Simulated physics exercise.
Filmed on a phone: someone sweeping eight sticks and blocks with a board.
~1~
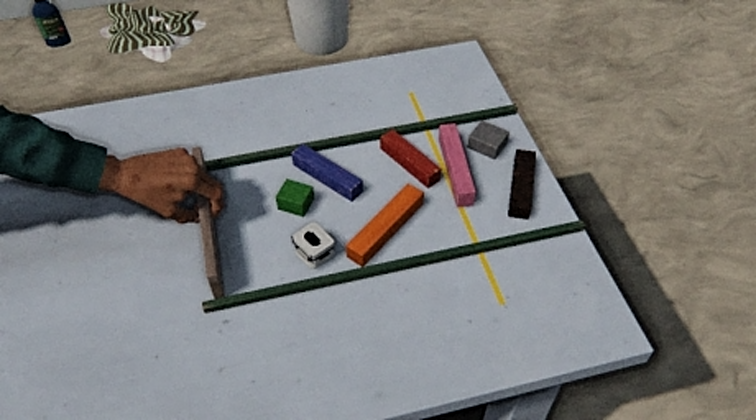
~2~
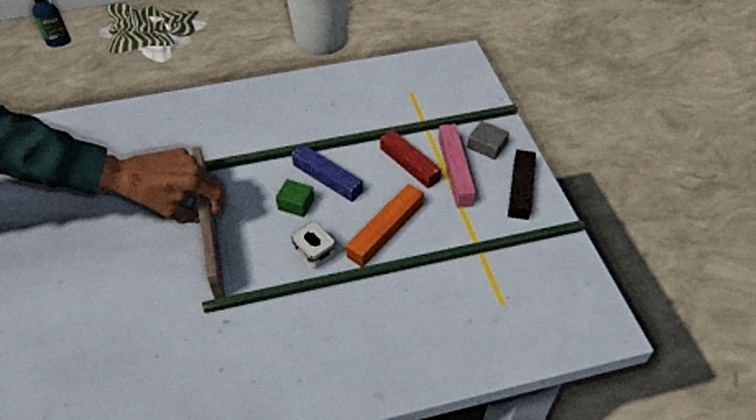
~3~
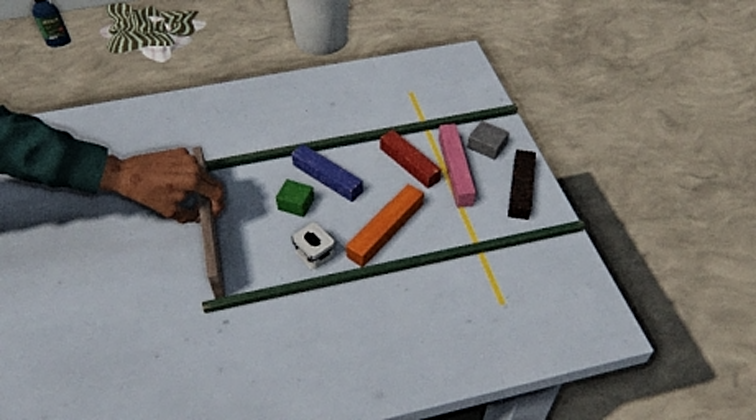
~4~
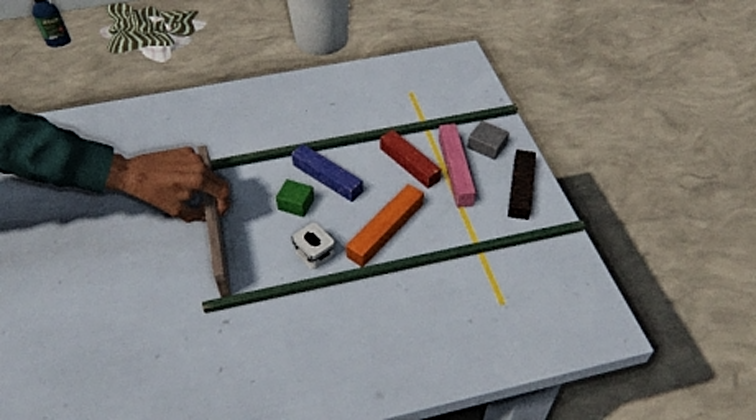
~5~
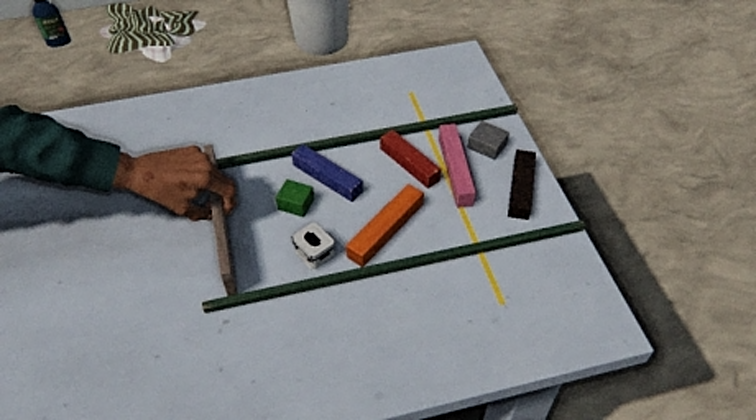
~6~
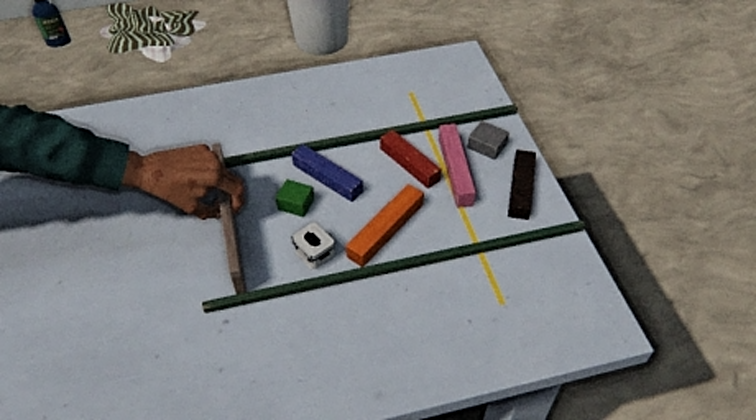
The footage shows a hand in a dark green sleeve sliding a wooden board slightly to the right between two green rails on a table, while the colourful bars and blocks ahead of it, near a yellow line, stay still.
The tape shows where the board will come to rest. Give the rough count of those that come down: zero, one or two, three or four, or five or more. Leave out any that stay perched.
The number that fall off is one or two.
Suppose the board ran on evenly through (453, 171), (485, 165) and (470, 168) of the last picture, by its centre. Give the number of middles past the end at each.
Place by place, 1, 3 and 3.
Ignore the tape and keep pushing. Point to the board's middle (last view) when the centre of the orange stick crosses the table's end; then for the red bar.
About (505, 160), and (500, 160) for the other.
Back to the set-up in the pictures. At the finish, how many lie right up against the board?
3 of them.
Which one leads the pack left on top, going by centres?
That is the black bar.
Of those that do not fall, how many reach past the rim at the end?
Overhanging: 2.
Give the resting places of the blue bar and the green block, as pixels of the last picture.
First (464, 146), then (466, 169).
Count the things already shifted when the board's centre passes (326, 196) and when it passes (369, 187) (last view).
At the one place 4, at the other 5.
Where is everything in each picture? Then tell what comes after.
In the first picture, black bar (522, 184); grey block (488, 140); pink bar (456, 164); board (207, 219); tape (451, 185).
In the second picture, grey block (488, 140); white case (314, 247).
In the third picture, pink bar (456, 164); red bar (410, 159).
In the fourth picture, black bar (522, 184); orange stick (386, 224).
In the fifth picture, grey block (488, 140); blue bar (327, 173).
In the sixth picture, black bar (522, 184); grey block (488, 140); pink bar (456, 164); board (228, 215); tape (451, 185).
Early on, none off yet; black bar at rest near (522, 184); grey block at rest near (488, 140); pink bar at rest near (456, 164).
Finally, the number that fall off is one or two; lost, grey block.
